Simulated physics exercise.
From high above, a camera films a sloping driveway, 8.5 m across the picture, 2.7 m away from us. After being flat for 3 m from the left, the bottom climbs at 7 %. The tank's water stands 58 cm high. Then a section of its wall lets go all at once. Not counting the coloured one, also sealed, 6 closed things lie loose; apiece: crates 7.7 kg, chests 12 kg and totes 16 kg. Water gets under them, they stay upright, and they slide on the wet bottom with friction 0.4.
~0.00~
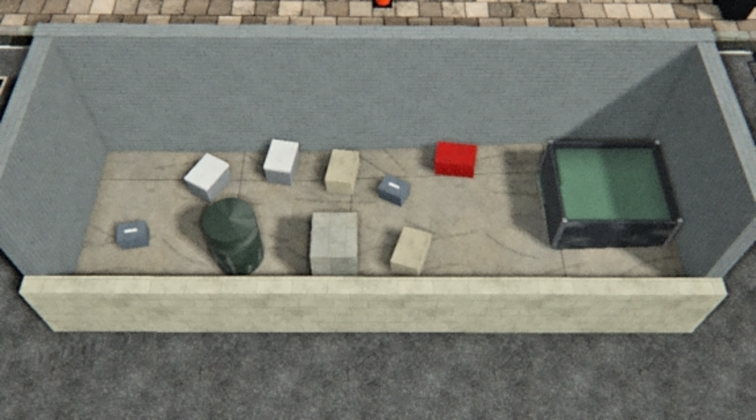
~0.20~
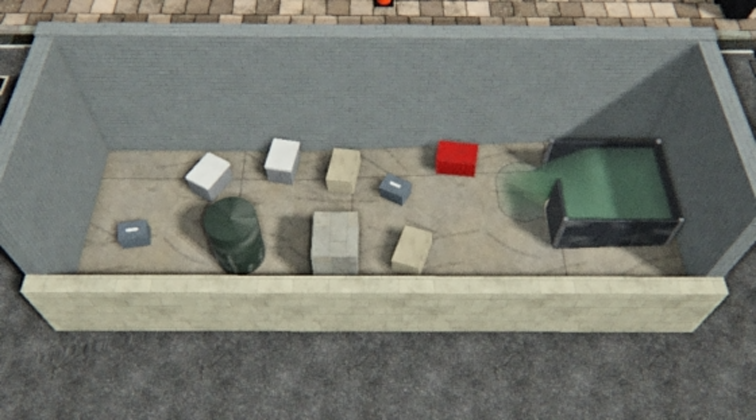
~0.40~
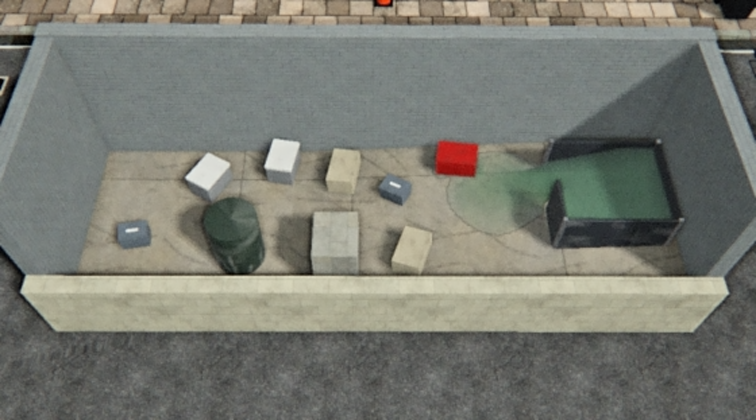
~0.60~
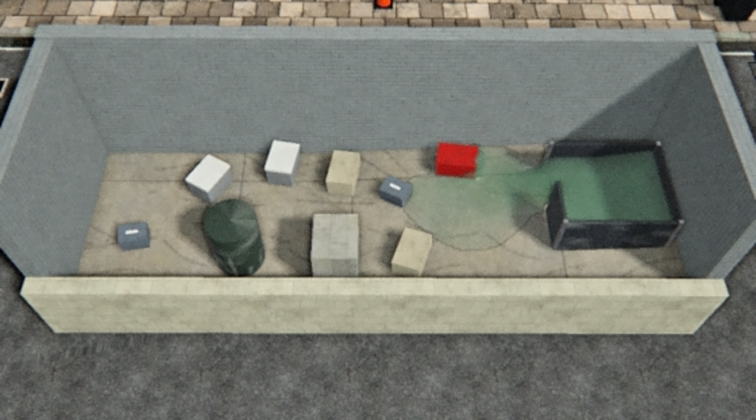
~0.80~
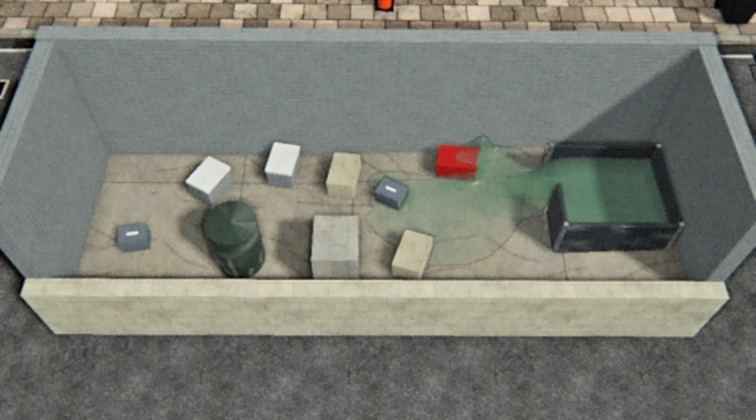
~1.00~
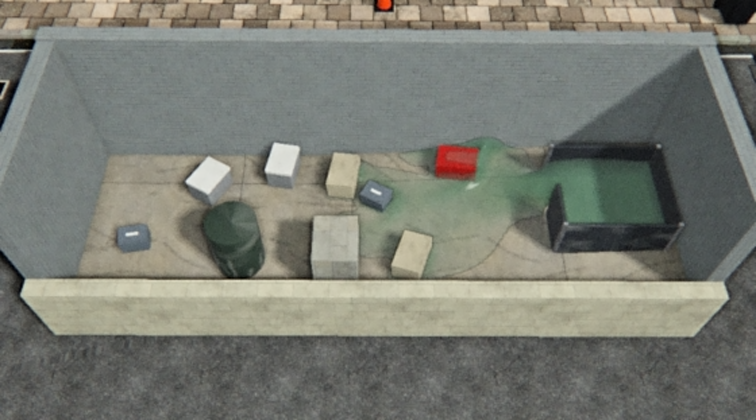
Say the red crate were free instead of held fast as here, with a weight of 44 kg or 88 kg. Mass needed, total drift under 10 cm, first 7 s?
Neither suffices.
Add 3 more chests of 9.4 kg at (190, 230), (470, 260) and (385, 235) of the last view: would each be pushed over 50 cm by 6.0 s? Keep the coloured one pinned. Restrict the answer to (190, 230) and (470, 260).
One by one: A bigger shift, a smaller shift.
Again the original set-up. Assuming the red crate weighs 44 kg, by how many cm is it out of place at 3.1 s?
I'd put it at roughly 350 cm.
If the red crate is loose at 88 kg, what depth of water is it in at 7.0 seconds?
Depth: Approx. 4 cm.
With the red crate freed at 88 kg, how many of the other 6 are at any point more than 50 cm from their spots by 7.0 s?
My count gives 6.
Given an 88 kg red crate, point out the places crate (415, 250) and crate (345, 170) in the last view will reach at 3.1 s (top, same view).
They end up about (375, 263) and (175, 166) in the last view.
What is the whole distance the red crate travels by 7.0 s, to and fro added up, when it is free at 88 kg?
I'd put it near 80 cm in all.
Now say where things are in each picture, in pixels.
The first picture shows the red crate at (458, 154) rests on the ground; water covers 1.9 m2; 0 of 7 have shifted.
The second picture shows the red crate at (459, 153), on the bottom; 2.5 m2 under water; 0 of 7 have shifted.
The third picture shows the red crate at (459, 153), on the bottom; 3.5 m2 under water; 0 of 7 have shifted.
The fourth picture shows the red crate at (459, 155), on the bottom; 4.5 m2 under water; 0 of 7 have shifted.
The fifth picture shows the red crate at (459, 157) rests on the ground; water covers 5.6 m2; 1 of 7 have shifted.
The sixth picture shows the red crate at (459, 157), on the bottom; water covers 6.7 m2; 1 of 7 have shifted.
After 1.4 s the red crate would be 88 cm from its start with 44 kg and 22 cm from its start with 88 kg; 15 cm of water round it then.
After 3.1 s the red crate would be 327 cm from its start with 44 kg and 83 cm from its start with 88 kg; 8 cm of water round it then.
After 4.9 s the red crate would be 354 cm from its start with 44 kg and 83 cm from its start with 88 kg; 6 cm of water round it then.
After 7.0 s the red crate would be 354 cm from its start with 44 kg and 83 cm from its start with 88 kg; 4 cm of water round it then.
